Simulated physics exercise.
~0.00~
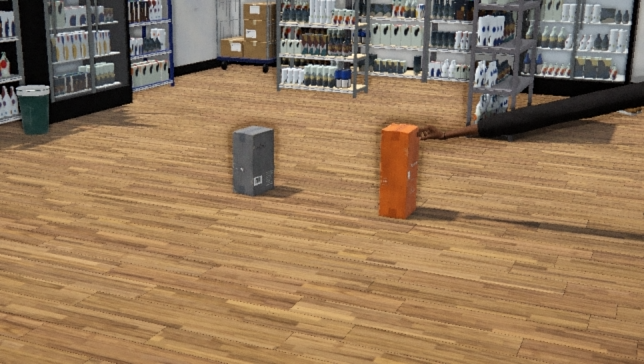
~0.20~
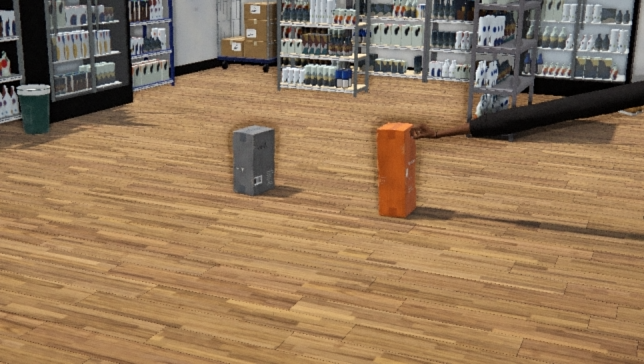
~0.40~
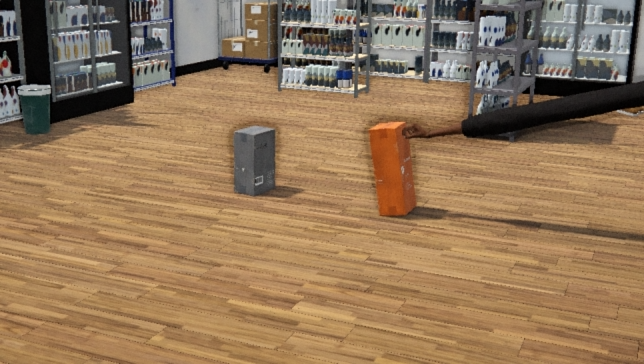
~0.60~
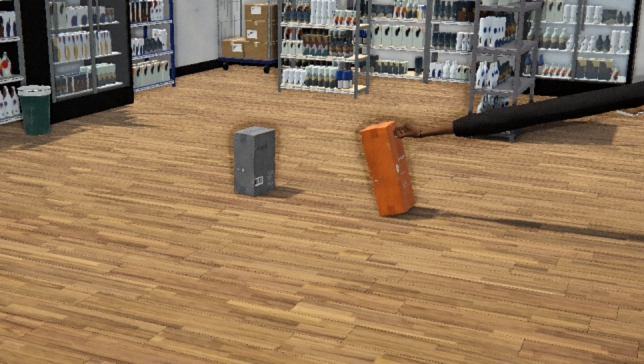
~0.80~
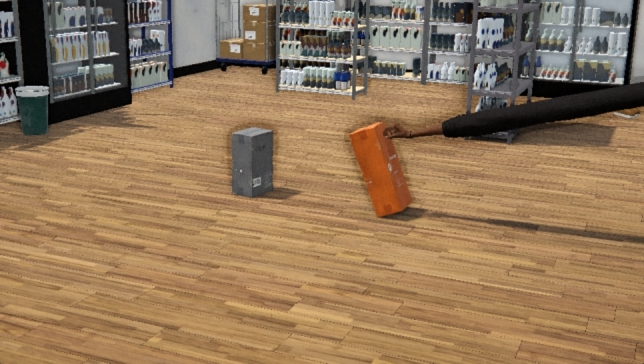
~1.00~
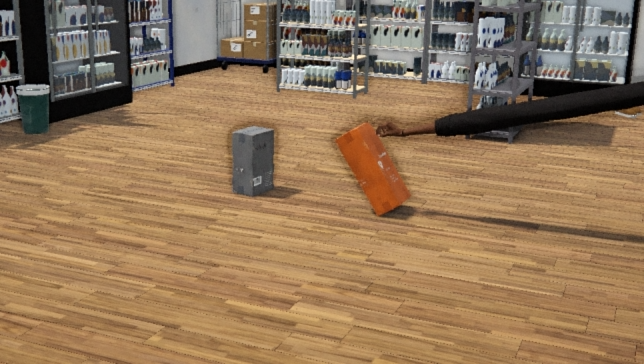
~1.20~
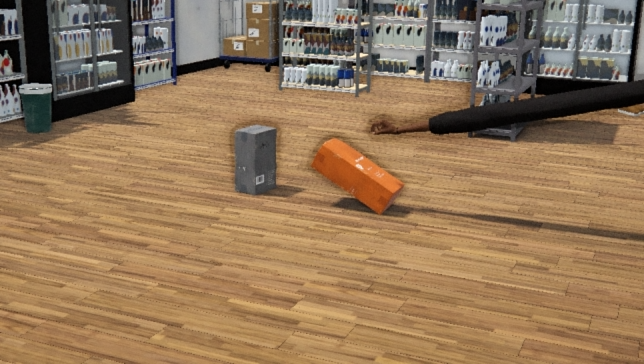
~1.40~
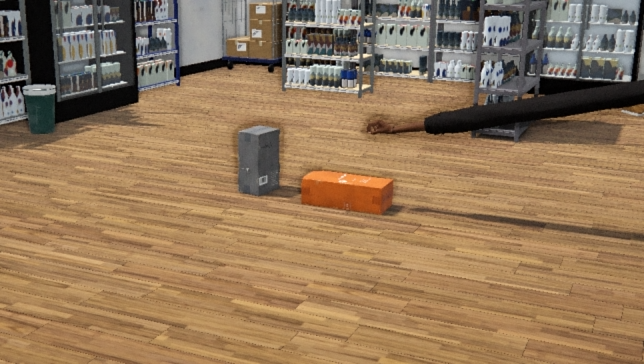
Orange box tilting left under a hand's push, toppling onto its side and lying on the wooden floor beside an upright grey box.
